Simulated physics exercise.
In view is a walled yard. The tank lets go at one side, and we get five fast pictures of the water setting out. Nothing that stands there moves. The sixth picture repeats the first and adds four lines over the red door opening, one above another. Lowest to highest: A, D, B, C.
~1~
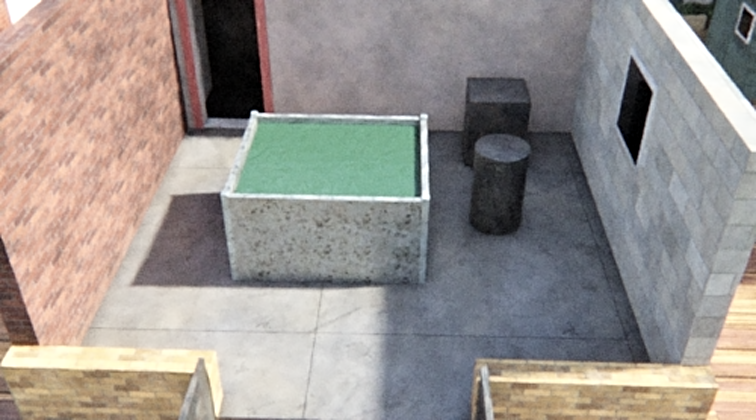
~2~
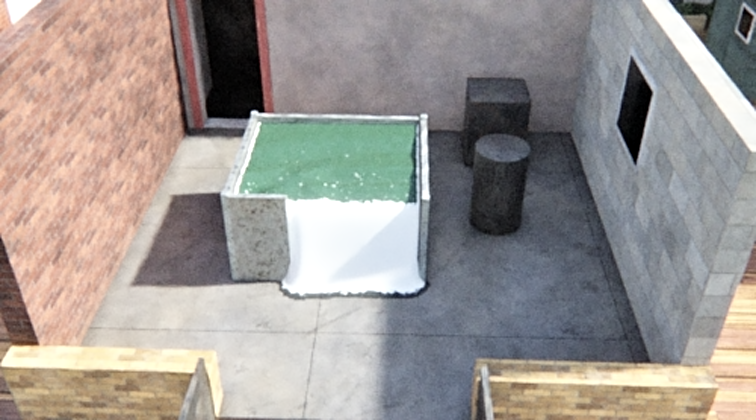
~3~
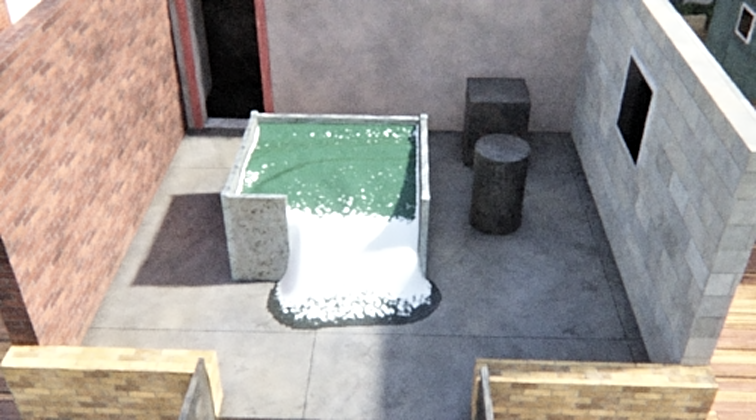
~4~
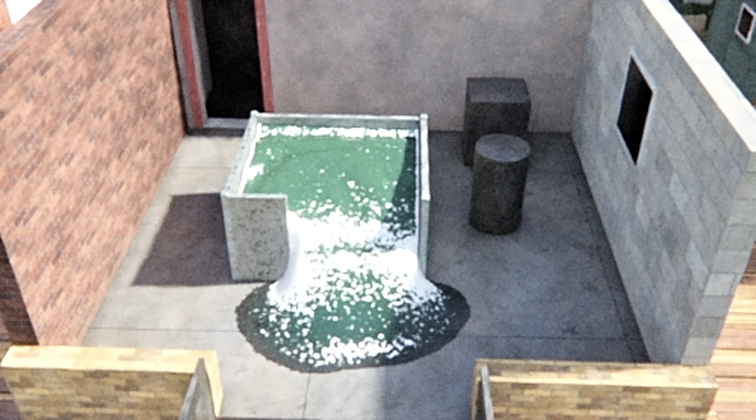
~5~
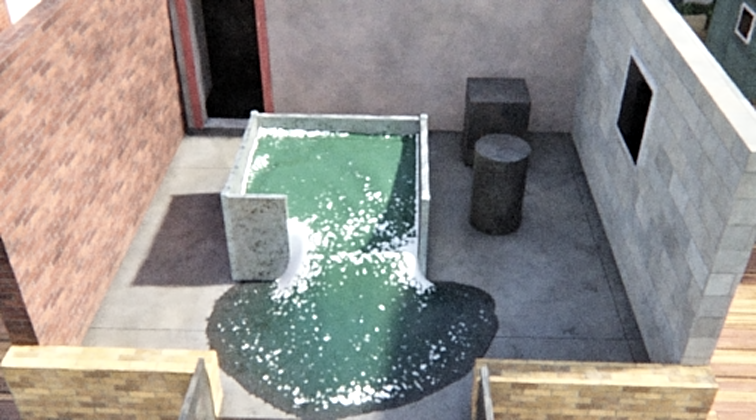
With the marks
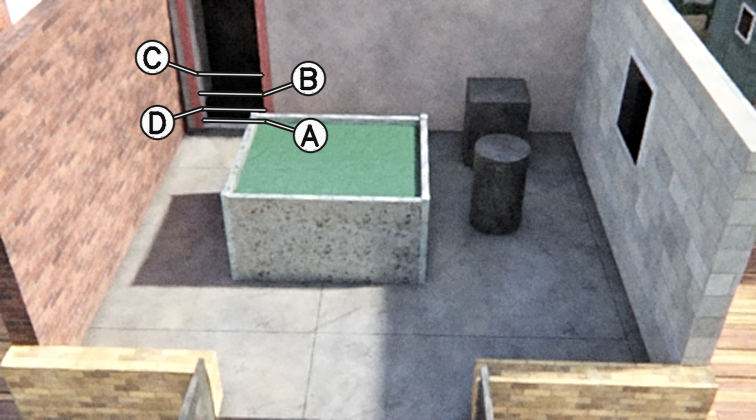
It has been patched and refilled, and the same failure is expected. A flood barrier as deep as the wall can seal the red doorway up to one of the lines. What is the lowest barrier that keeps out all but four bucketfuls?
A.
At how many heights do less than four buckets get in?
All four.
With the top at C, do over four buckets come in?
No, that is safe.
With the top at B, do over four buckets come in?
No, that is safe.
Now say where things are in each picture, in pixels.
In the first picture, water in the tank at rest, its middle at (333, 160); foot of the red doorway at (235, 128); open gate at (345, 351).
In the second picture, 2 % of the ground under water, visible out to (287, 288).
In the third picture, 5 % of the ground under water, visible out to (277, 308).
In the fourth picture, 10 % of the ground under water, visible out to (250, 319).
In the fifth picture, 17 % of the ground under water, visible out to (224, 326).
In white, A at (234, 120); B at (231, 93); C at (229, 74); D at (233, 109); from the bottom up A, D, B, C.
For line A, nothing gets over.
For line B, nothing gets over.
For line C, nothing gets over.
For line D, nothing gets over.
